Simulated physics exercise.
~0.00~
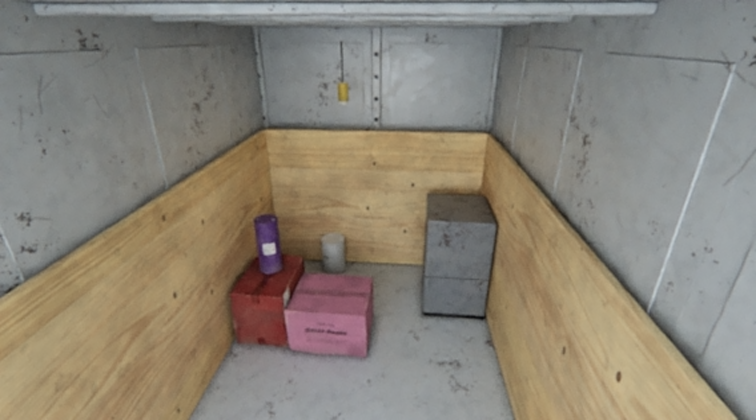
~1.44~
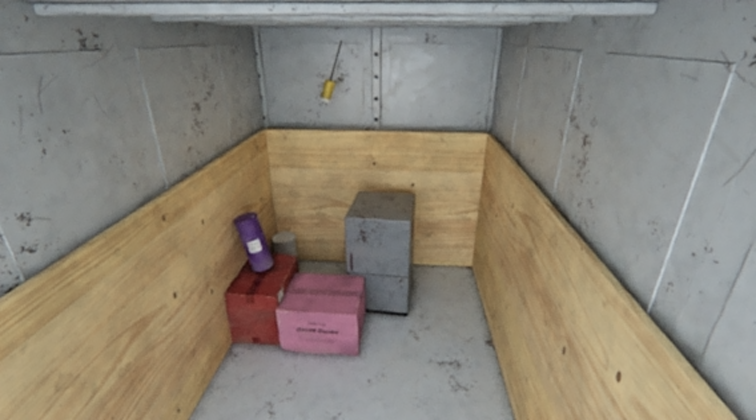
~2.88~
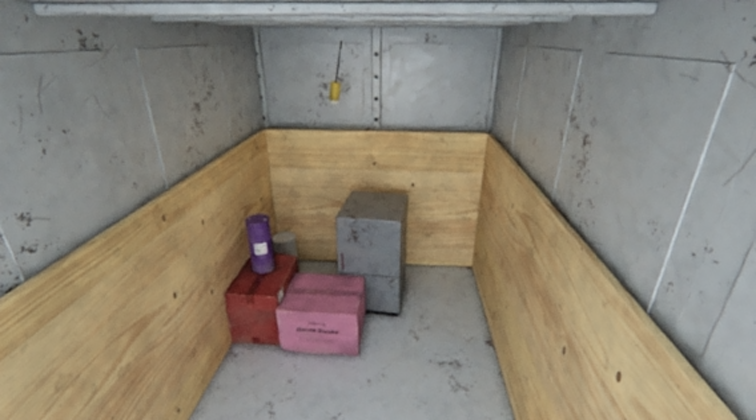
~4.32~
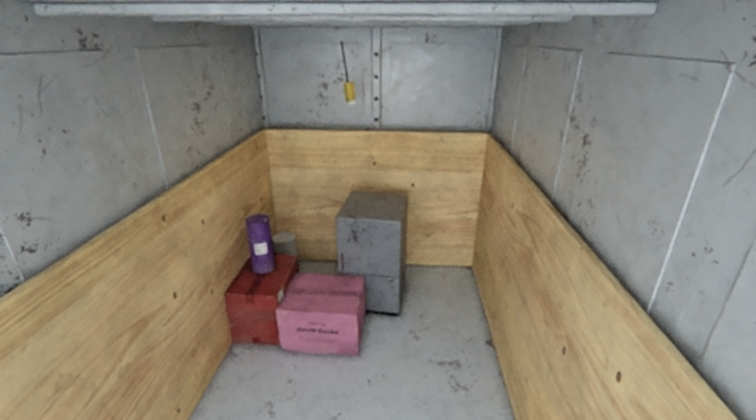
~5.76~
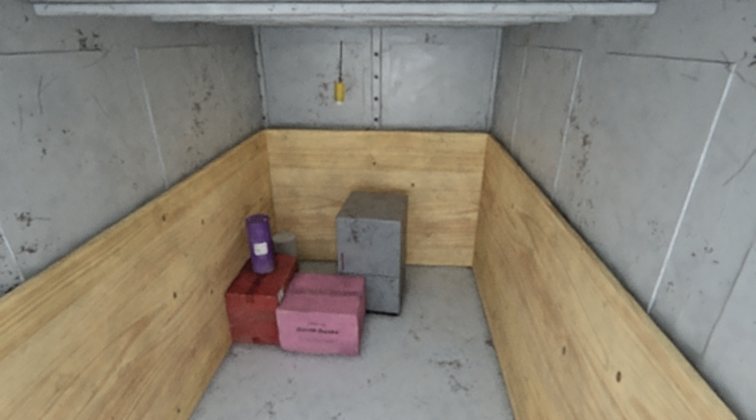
A grey cabinet slides left in a van while a purple canister tilts, then straightens.
